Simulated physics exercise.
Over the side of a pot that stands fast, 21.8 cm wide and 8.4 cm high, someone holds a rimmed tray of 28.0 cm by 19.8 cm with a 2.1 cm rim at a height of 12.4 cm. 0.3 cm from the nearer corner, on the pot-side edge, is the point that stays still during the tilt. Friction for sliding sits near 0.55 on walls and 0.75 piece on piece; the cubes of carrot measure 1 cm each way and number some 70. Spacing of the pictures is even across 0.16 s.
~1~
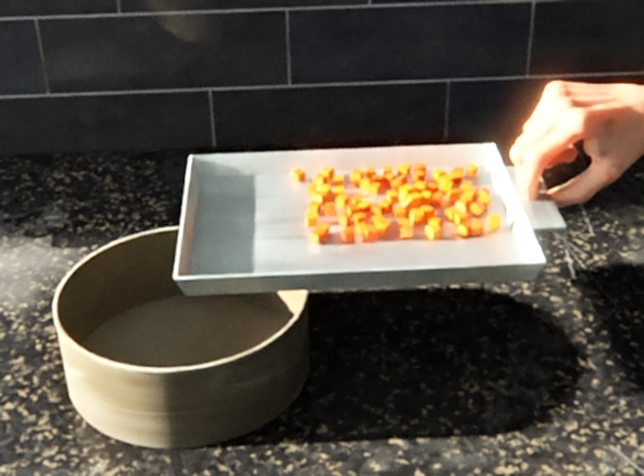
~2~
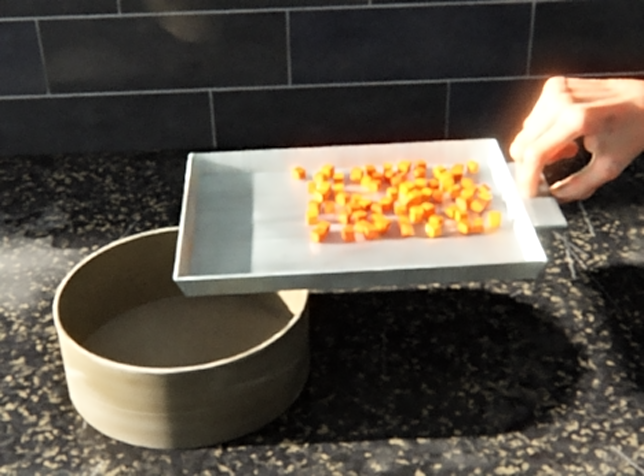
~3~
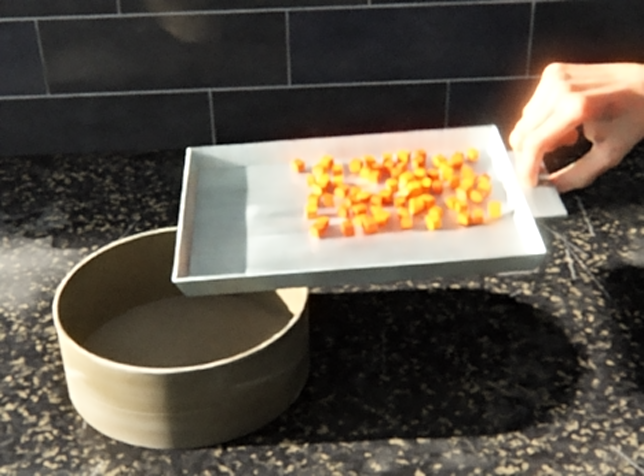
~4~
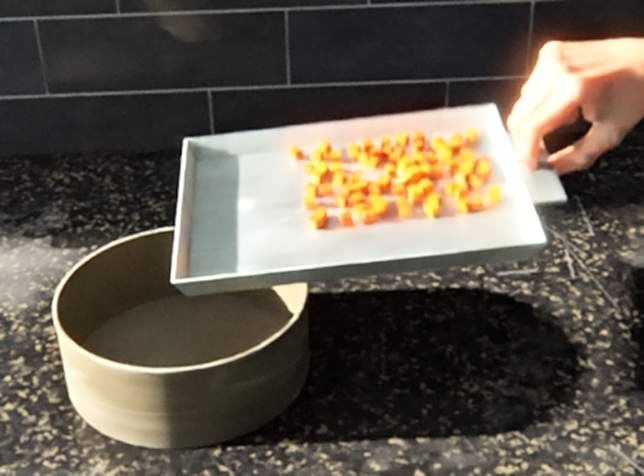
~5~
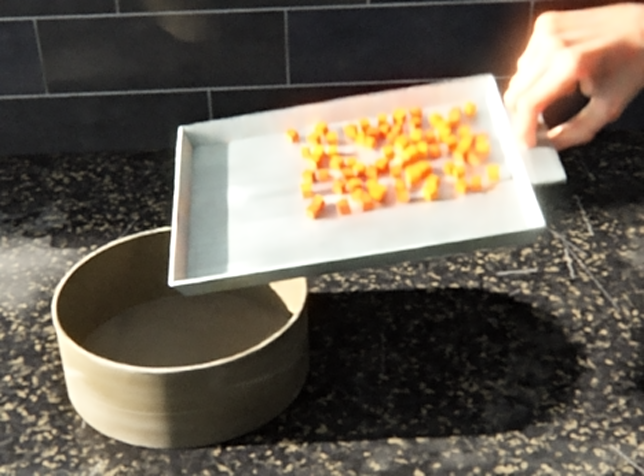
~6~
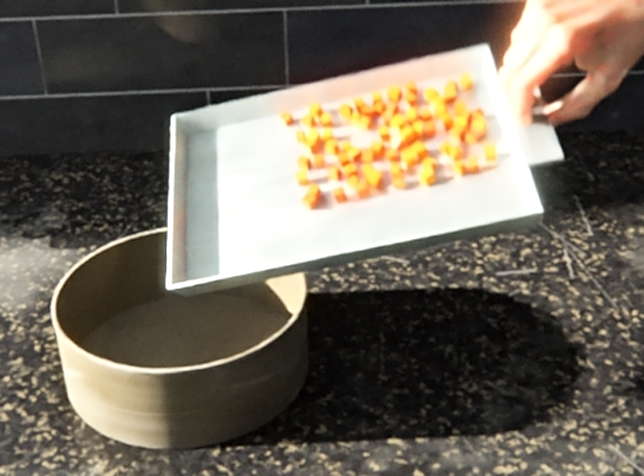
The video shows a hand holding a light, rimmed tray of orange carrot cubes over a round pot on a dark speckled counter, then raising its right side so the tray tilts down toward the left while the cubes stay grouped.
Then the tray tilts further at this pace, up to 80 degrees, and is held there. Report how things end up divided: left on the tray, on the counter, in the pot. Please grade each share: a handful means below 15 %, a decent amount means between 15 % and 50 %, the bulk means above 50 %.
Left on the tray: A handful, counter: The bulk, pot: A handful.
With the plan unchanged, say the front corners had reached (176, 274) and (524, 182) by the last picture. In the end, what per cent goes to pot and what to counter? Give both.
That works out as pot 55 and counter 40.
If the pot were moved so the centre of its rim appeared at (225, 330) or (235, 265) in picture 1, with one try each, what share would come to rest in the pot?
First try about 50 per cent, second try about 0 per cent.
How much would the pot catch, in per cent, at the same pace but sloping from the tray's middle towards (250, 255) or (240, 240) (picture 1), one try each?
Roughly 40 % for the first direction, roughly 70 % for the second.
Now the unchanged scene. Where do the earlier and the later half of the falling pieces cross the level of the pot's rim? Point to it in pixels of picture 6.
Around (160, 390), then (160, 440).
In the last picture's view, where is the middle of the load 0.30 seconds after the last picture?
Around (270, 106).
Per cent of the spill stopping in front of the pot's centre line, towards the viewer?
Estimate: Close to 100 per cent of the pieces.
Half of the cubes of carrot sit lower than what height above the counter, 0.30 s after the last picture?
Roughly 28 centimetres.
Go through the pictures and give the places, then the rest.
In the first picture, tray tilt 0 degrees, front corners at (184, 273) and (535, 258); middle of the pieces at (393, 197); pot at (182, 290).
In the second picture, tray tilt 1 degrees, front corners at (184, 274) and (536, 256); middle of the pieces at (394, 195).
In the third picture, tray tilt 3 degrees, front corners at (183, 275) and (536, 248), lowest corner left front; middle of the pieces at (393, 186).
In the fourth picture, tray tilt 7 degrees, front corners at (182, 275) and (535, 236), lowest corner left front; middle of the pieces at (392, 172).
In the fifth picture, tray tilt 13 degrees, front corners at (179, 277) and (534, 221), lowest corner left front; middle of the pieces at (389, 153).
In the sixth picture, tray tilt 19 degrees, front corners at (177, 279) and (531, 206), lowest corner left front; middle of the pieces at (385, 134); pot at (181, 291).
Then, 0.18 s after the last picture, tilt 51 degrees; the tray holds 100 %, the pot 0 %.
Then, 0.30 s after the last picture, tilt 72 degrees; the tray holds 100 %, the pot 0 %.
Then, 0.55 s after the last picture, tilt 80 degrees; the tray holds 0 %, the pot 5 %.
In the end, tray 0 %, counter 95 %, pot 5 %.
